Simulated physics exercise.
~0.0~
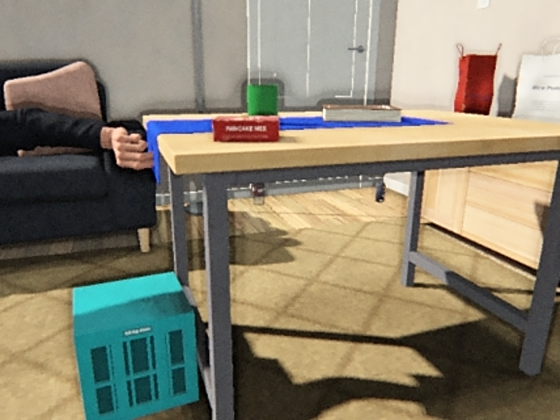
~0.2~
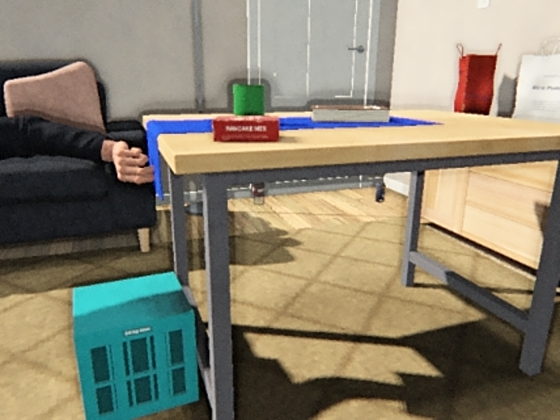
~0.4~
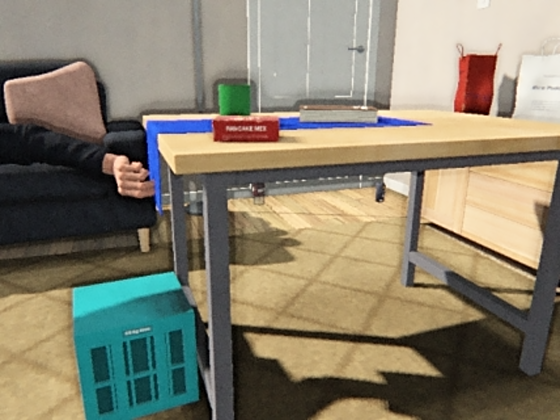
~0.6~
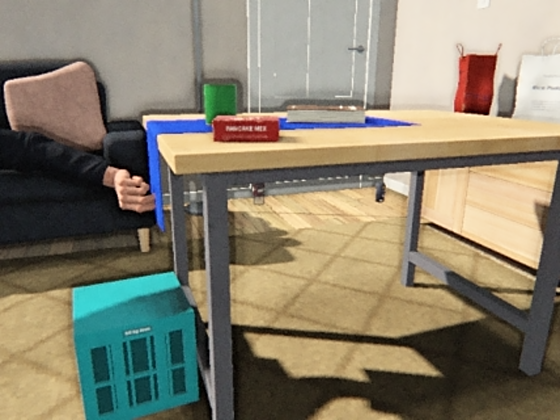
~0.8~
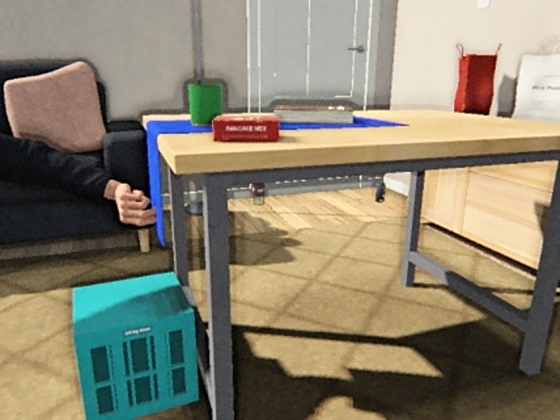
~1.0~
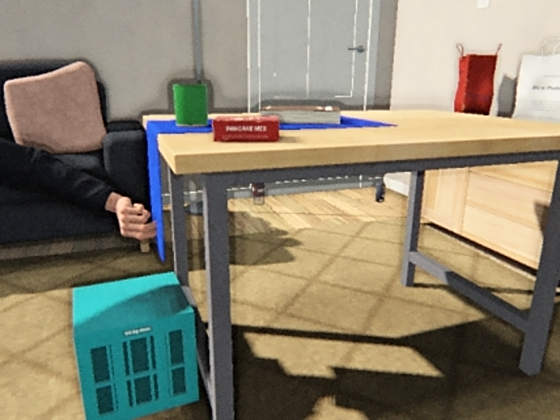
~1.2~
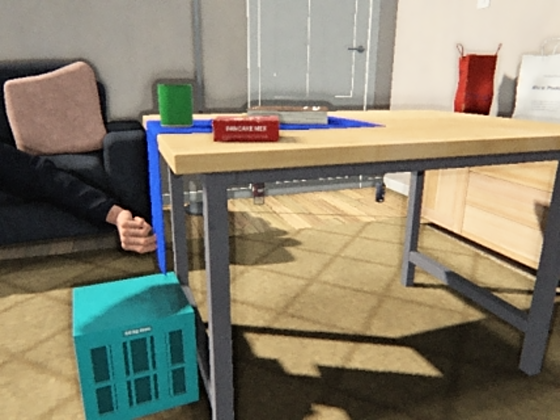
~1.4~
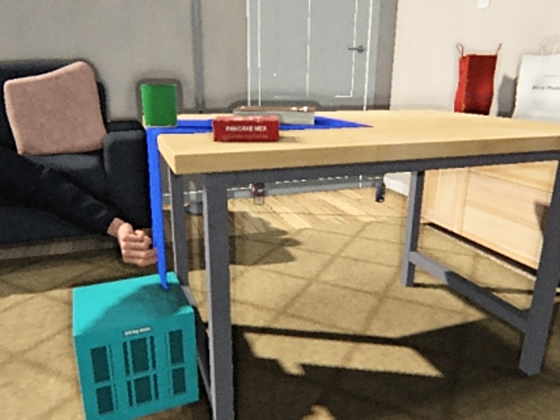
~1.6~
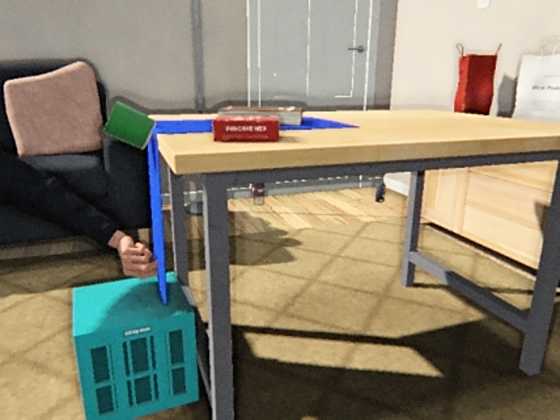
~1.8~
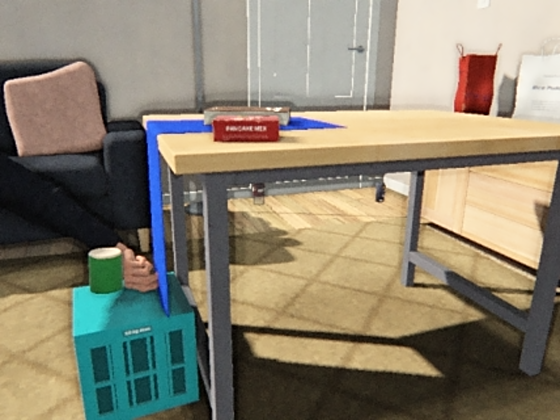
A hand slowly tugged a blue towel down over the left end of a table, carrying a green mug and a book along, until the mug tipped off and landed upside down on the turquoise crate, while the red packet stayed put.
